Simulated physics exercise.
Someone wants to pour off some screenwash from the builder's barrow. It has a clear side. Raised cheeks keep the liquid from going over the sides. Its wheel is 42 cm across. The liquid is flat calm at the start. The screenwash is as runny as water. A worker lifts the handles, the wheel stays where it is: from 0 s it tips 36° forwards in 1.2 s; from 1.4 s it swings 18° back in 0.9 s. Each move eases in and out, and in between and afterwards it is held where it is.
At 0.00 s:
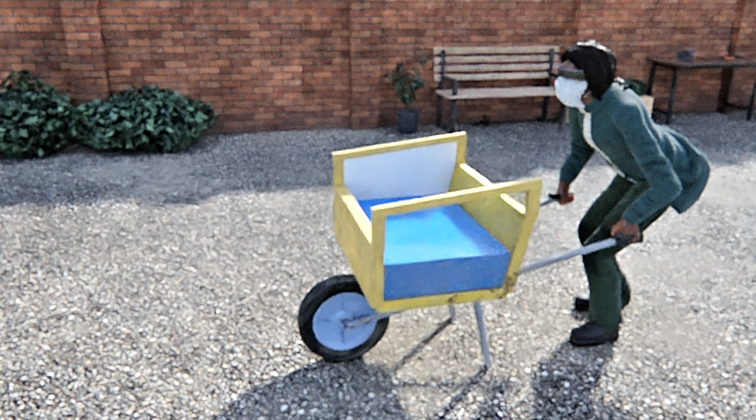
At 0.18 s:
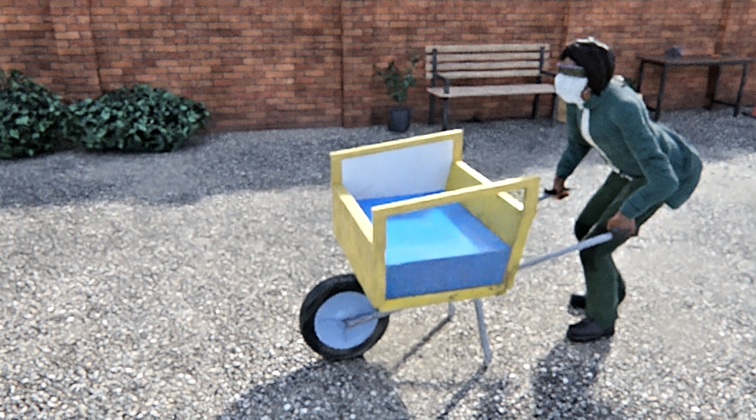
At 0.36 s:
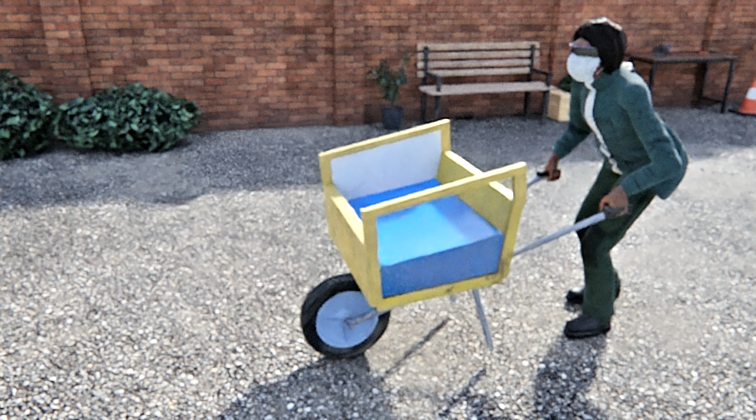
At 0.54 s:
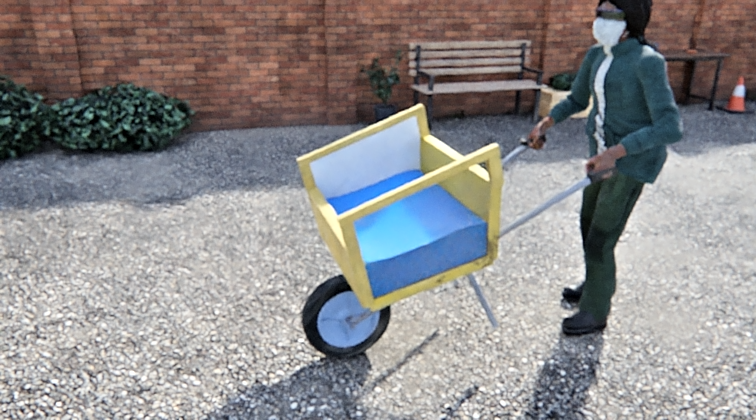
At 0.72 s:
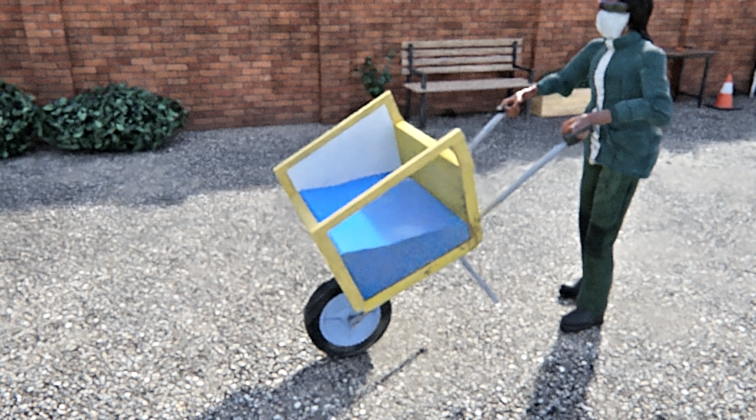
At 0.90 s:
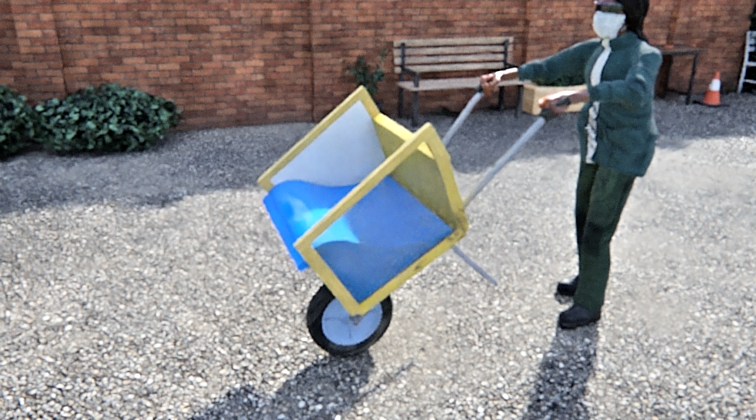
A yellow-framed wheelbarrow with a clear side, holding blue liquid, stands on sunlit gravel, seen from the side and slightly above. At right, a masked worker in a green jacket and dark green trousers grips its handles, with a brick wall, bushes and a wooden bench behind. The worker straightens and raises the handles, tipping the barrow steeply leftwards until liquid starts pouring over its front lip, while the view shifts slightly.
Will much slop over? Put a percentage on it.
About 50 per cent.
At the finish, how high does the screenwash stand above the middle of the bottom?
About 8 cm.
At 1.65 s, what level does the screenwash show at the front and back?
About 20 cm in front and 2 cm behind.
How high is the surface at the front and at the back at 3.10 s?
About 22 cm in front and 0 cm behind.
After 1.65 s the barrow is at 34° forwards, the surface stands 19 cm on the front, 1 cm on the back; the loss stands at 49 per cent, over the front.
After 2.40 s the barrow is at 18° forwards, the surface stands 12 cm on the front, 6 cm on the back; the loss stands at 49 per cent, over the front.
After 3.10 s the barrow is at 18° forwards, the surface stands 23 cm on the front, 0 cm on the back; the loss stands at 49 per cent, over the front.
After 5.18 s the loss stands at 50 per cent, over the front, 28 of 56 litres.
